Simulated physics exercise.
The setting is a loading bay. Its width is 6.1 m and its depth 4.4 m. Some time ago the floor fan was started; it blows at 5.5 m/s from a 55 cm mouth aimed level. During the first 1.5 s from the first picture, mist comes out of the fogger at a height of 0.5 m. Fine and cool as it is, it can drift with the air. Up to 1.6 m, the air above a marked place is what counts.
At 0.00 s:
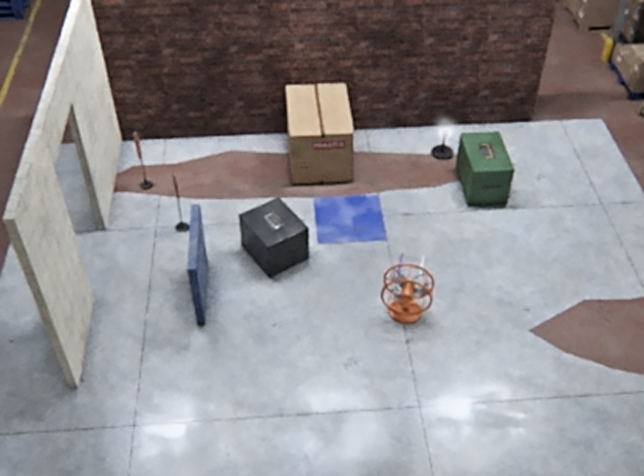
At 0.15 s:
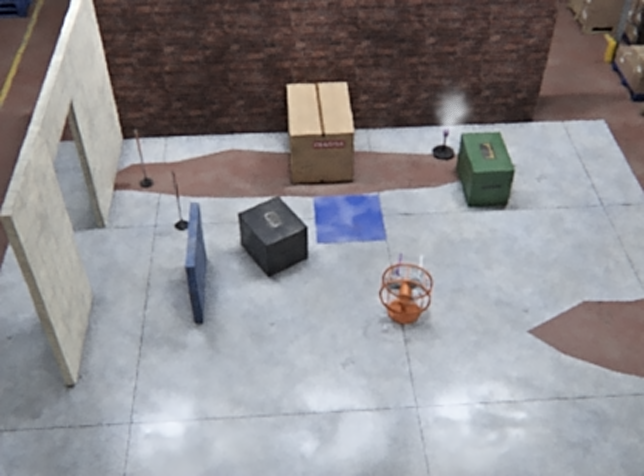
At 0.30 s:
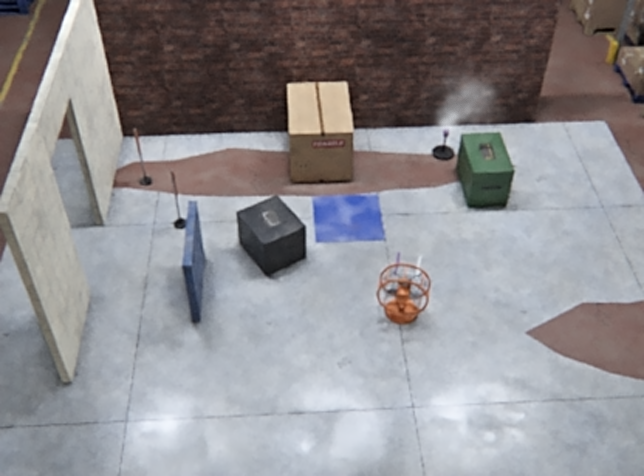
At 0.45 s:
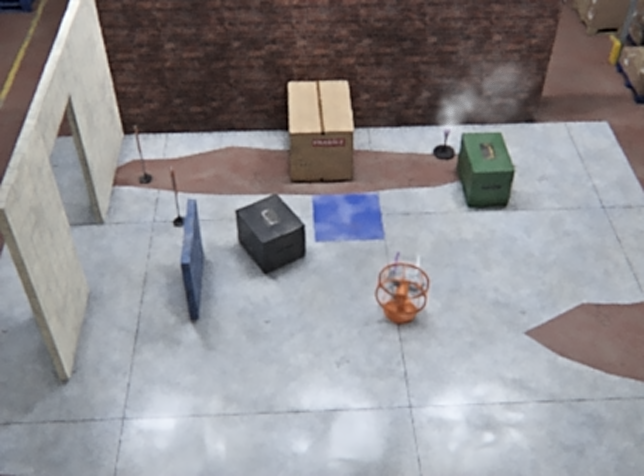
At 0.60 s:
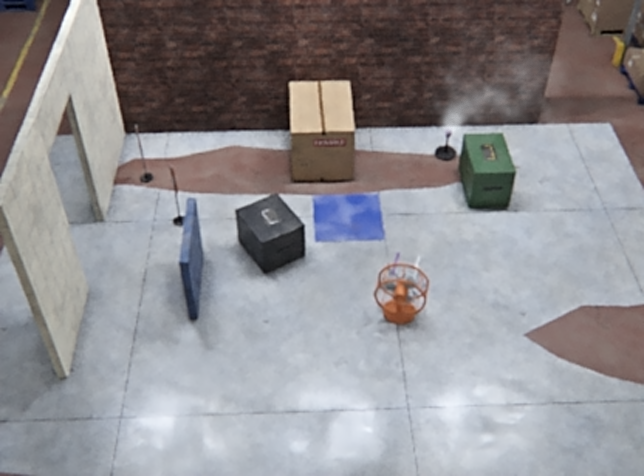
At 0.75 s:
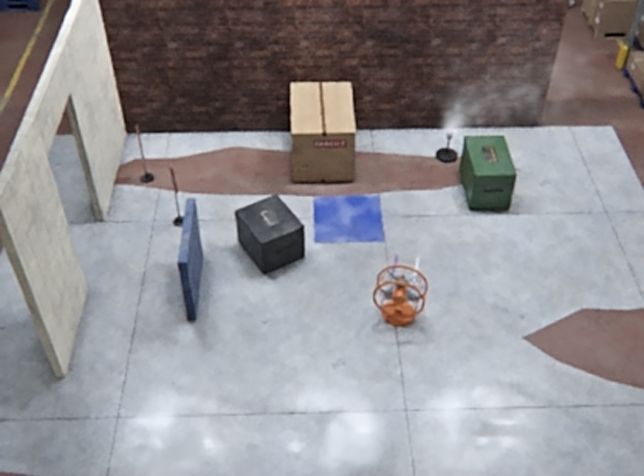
A brick wall stood behind a cardboard box, black and green cases, a blue mat and an orange caged fan, while pale mist puffed up beside the green case, then spread and drifted right.
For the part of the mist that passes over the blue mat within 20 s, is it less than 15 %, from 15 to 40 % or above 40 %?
The part of the mist that passes over the blue mat within 20 s is less than 15 %.
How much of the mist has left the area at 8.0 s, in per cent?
Estimate: Around 100 %.
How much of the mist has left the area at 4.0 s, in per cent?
My guess is close to 100 %.
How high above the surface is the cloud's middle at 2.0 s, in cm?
Middle height: Approx. 110 cm.
By 2.0 s, 0 % has passed over the blue mat; 50 % has left the area, and the middle of the rest is near (559, 68).
By 4.0 s, 0 % has passed over the blue mat; 95 % has left the area.
By 8.0 s, 0 % has passed over the blue mat; 100 % has left the area.
By 20.0 s, 0 % has passed over the blue mat; 100 % has left the area.
